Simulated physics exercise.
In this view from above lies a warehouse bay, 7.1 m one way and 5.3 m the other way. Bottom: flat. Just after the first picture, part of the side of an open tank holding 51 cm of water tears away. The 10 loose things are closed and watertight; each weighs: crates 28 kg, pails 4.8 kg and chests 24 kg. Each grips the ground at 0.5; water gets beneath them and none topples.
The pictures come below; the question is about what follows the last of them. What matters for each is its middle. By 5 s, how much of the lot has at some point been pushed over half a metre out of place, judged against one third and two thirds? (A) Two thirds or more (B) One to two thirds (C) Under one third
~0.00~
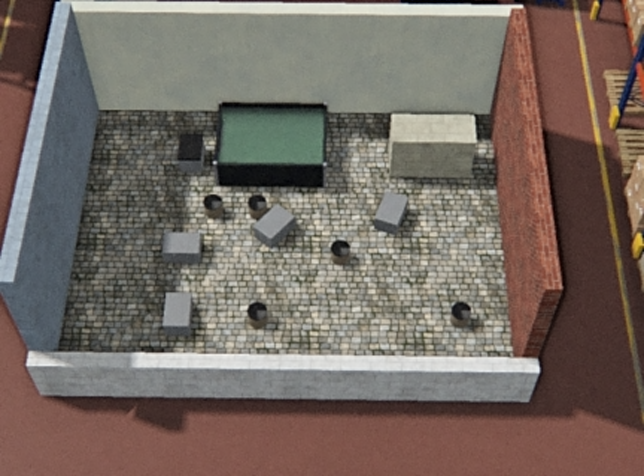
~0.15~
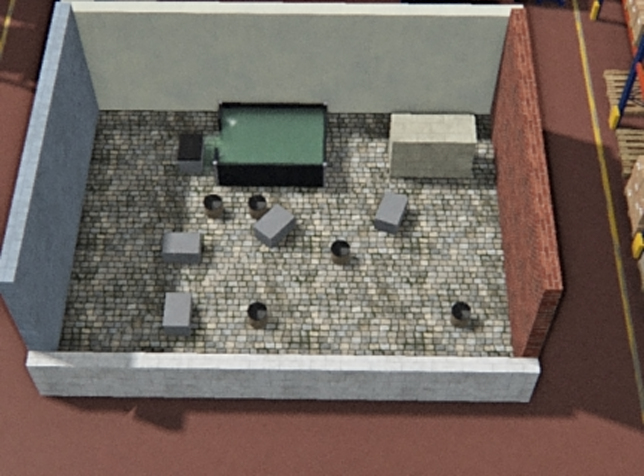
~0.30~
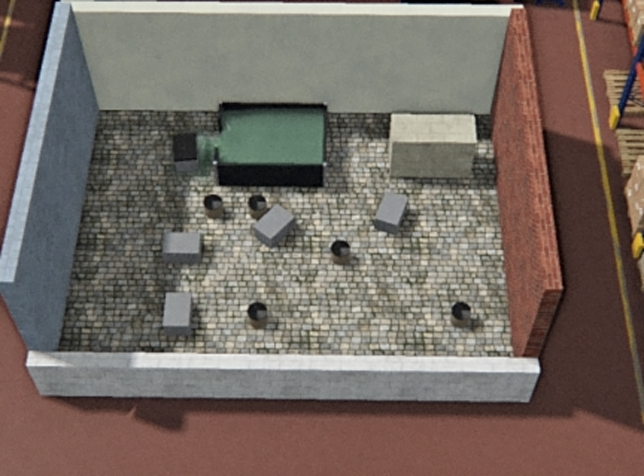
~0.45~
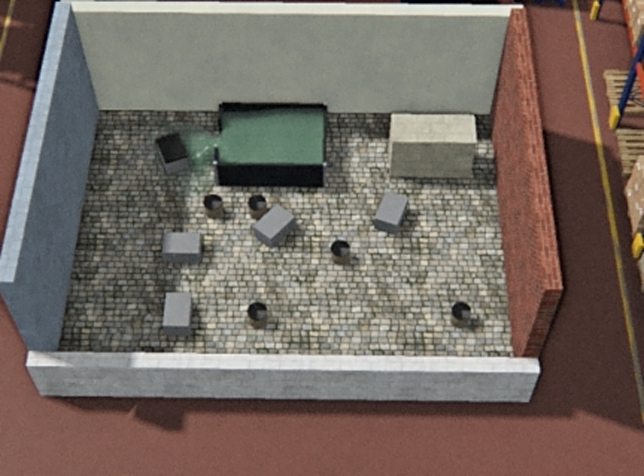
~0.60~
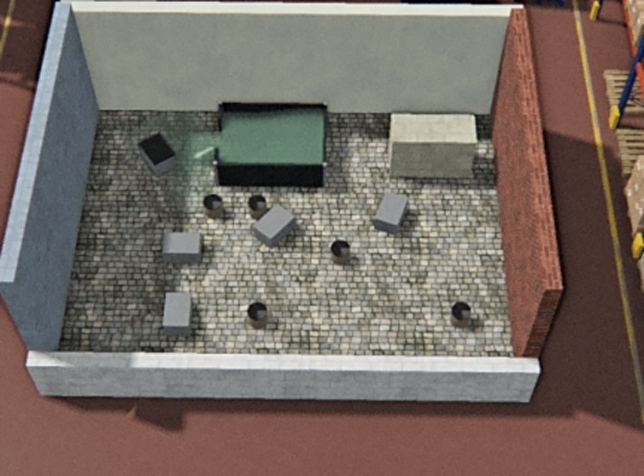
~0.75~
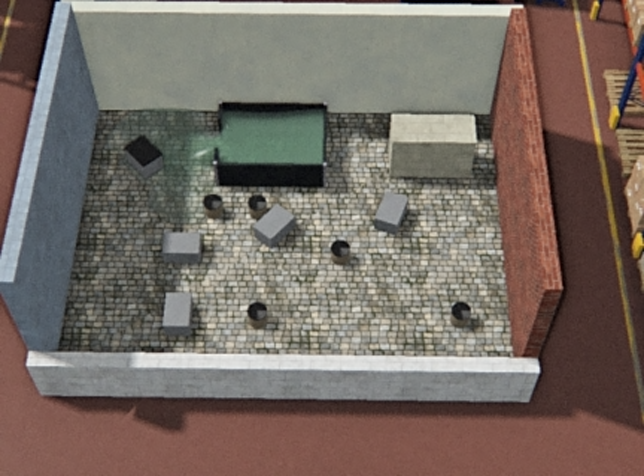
Under one third.
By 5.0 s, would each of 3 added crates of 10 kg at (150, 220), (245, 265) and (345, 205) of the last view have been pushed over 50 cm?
Per the listed order, goes farther, stays closer, stays closer.
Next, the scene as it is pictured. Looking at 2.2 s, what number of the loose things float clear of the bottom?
Count: 0.
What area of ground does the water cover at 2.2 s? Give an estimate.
About 10.0 m2 is covered.
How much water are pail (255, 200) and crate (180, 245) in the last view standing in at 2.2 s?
Depths: Near 0 cm, then near 0 cm.
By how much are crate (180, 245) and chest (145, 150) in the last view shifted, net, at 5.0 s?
First one 0 cm, second one 300 cm.
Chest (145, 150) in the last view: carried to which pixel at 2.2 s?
About (91, 183), give or take.
After 1.1 s 1 of 10 are over 50 cm from their spots; 0 afloat.
After 2.2 s 1 of 10 are over 50 cm from their spots; 0 afloat.
After 3.5 s 1 of 10 are over 50 cm from their spots; 0 afloat.
After 5.0 s 1 of 10 are over 50 cm from their spots, and 1 have been at some point; 0 afloat.
